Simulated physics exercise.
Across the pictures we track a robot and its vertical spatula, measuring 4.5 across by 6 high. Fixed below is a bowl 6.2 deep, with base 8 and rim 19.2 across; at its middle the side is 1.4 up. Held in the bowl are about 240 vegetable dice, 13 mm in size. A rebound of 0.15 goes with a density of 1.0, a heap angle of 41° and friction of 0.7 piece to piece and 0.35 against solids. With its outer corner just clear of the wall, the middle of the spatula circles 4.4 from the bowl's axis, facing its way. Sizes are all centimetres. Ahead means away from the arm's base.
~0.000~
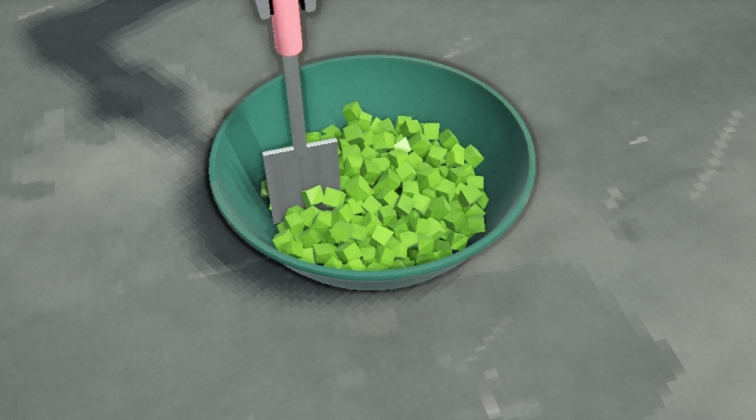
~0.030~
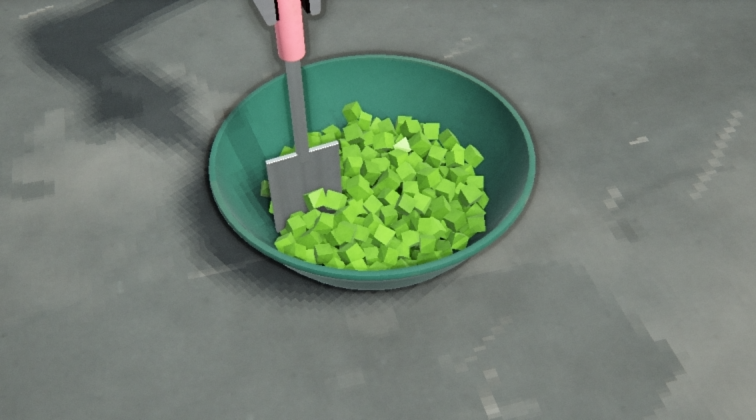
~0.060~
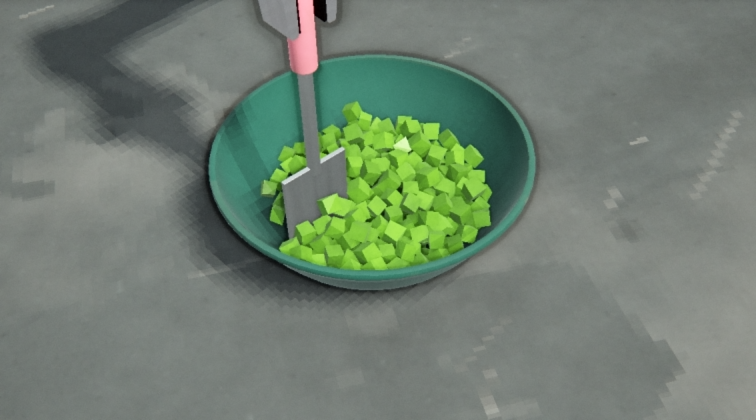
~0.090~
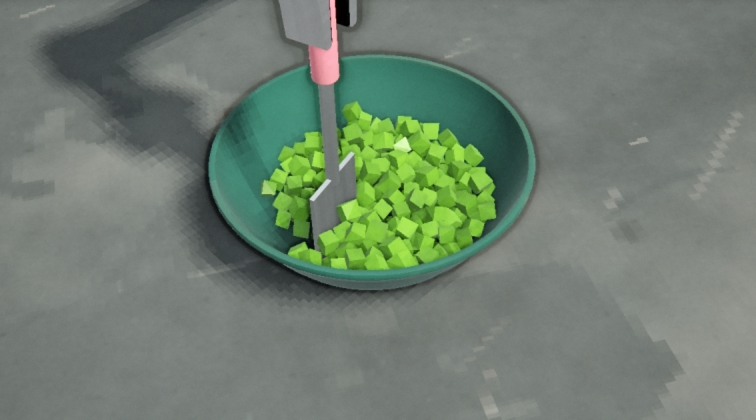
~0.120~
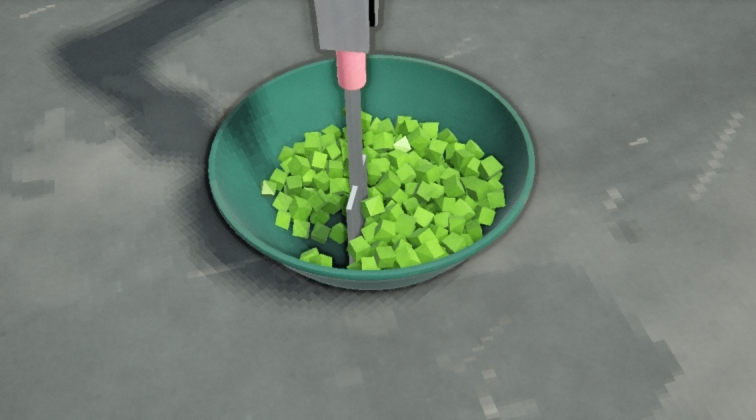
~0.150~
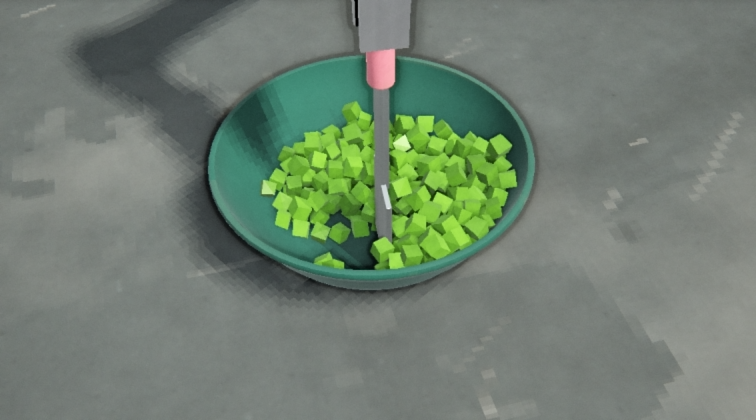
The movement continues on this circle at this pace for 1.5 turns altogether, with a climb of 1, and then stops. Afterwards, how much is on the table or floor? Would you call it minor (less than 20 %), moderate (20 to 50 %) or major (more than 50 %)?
I would call it moderate.
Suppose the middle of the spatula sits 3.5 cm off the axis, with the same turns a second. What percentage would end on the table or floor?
Near 15 %.
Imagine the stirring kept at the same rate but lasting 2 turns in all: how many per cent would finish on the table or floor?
Then roughly 40 percent.
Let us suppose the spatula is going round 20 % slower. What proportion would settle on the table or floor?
In that case it comes to around 20 percent.
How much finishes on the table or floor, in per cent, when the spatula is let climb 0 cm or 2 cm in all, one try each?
Try one: Around 30 %; try two: Around 30 %.
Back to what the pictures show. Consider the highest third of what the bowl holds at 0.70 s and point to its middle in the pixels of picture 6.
In the last picture it sits around (423, 232).
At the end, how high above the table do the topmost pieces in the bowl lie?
Some 6.5 cm.
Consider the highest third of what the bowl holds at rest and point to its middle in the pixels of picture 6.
Centre of top third: Approx. (386, 124).
After 0.42 s, 261° round, highest piece 9 above the table; 203 in the bowl, 19 on the table or floor, 14 in flight or on the tool.
After 0.70 s, 78° round, highest piece 8 above the table; 182 in the bowl, 50 on the table or floor, 4 in flight or on the tool.
After 1.03 s, 180° round, highest piece 6 above the table; 170 in the bowl, 66 on the table or floor.
After 1.73 s, 180° round, highest piece 6 above the table; 170 in the bowl, 66 on the table or floor.
At rest, 170 in the bowl, 66 on the table or floor. That is 28 % on the table or floor.
